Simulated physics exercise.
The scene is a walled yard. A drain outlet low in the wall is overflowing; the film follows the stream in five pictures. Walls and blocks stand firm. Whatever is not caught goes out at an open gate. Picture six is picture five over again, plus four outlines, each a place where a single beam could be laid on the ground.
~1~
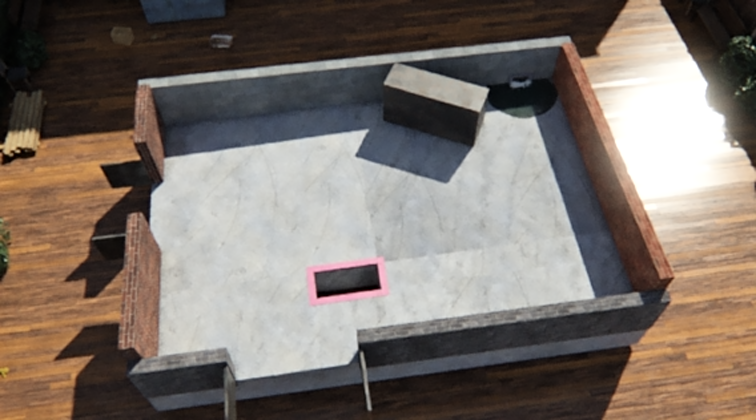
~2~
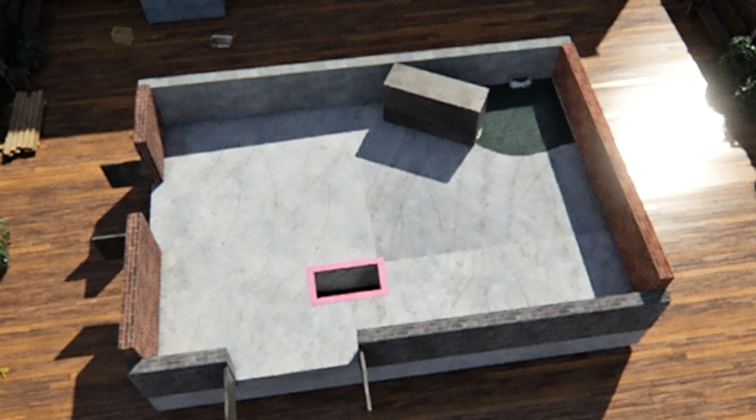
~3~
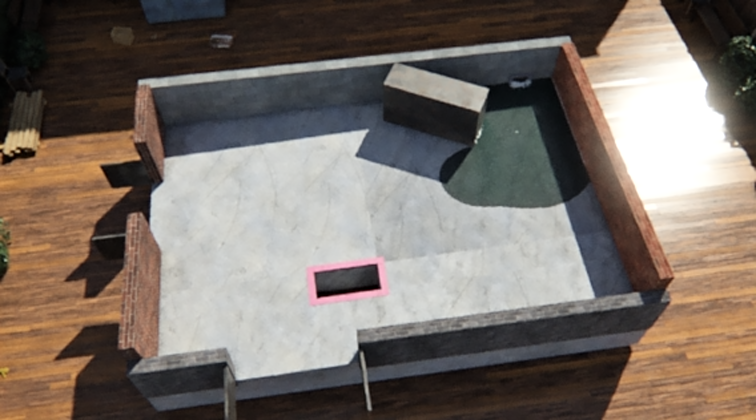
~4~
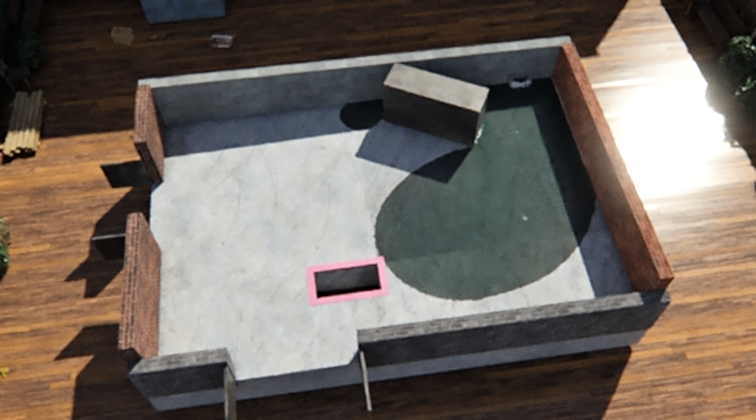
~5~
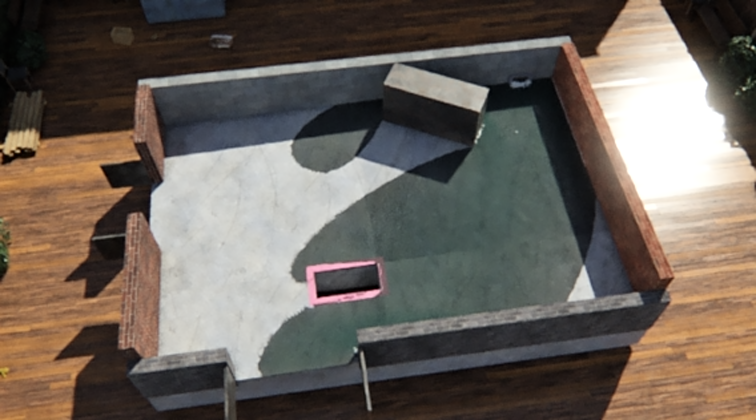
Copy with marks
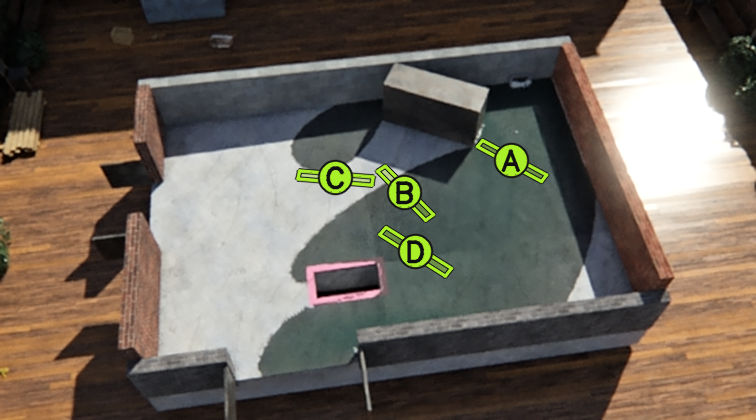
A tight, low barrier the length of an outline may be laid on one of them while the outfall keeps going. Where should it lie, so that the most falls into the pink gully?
Place C does it best.
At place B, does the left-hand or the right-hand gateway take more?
More leaves on the right.
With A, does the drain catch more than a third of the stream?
No, it does not.
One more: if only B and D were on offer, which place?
B it is.
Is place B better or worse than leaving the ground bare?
Worse.
In lime, A from (480, 143) to (544, 178); B from (381, 168) to (429, 217); C from (298, 174) to (372, 181); D from (382, 231) to (448, 272).
With A, about 15 % of the stream goes into the pink gully, about 81 % out by the gates.
With B, about 16 % of the stream goes into the pink gully, about 81 % out by the gates.
With C, about 24 % of the stream goes into the pink gully, about 73 % out by the gates.
With D, about 9 % of the stream goes into the pink gully, about 90 % out by the gates.
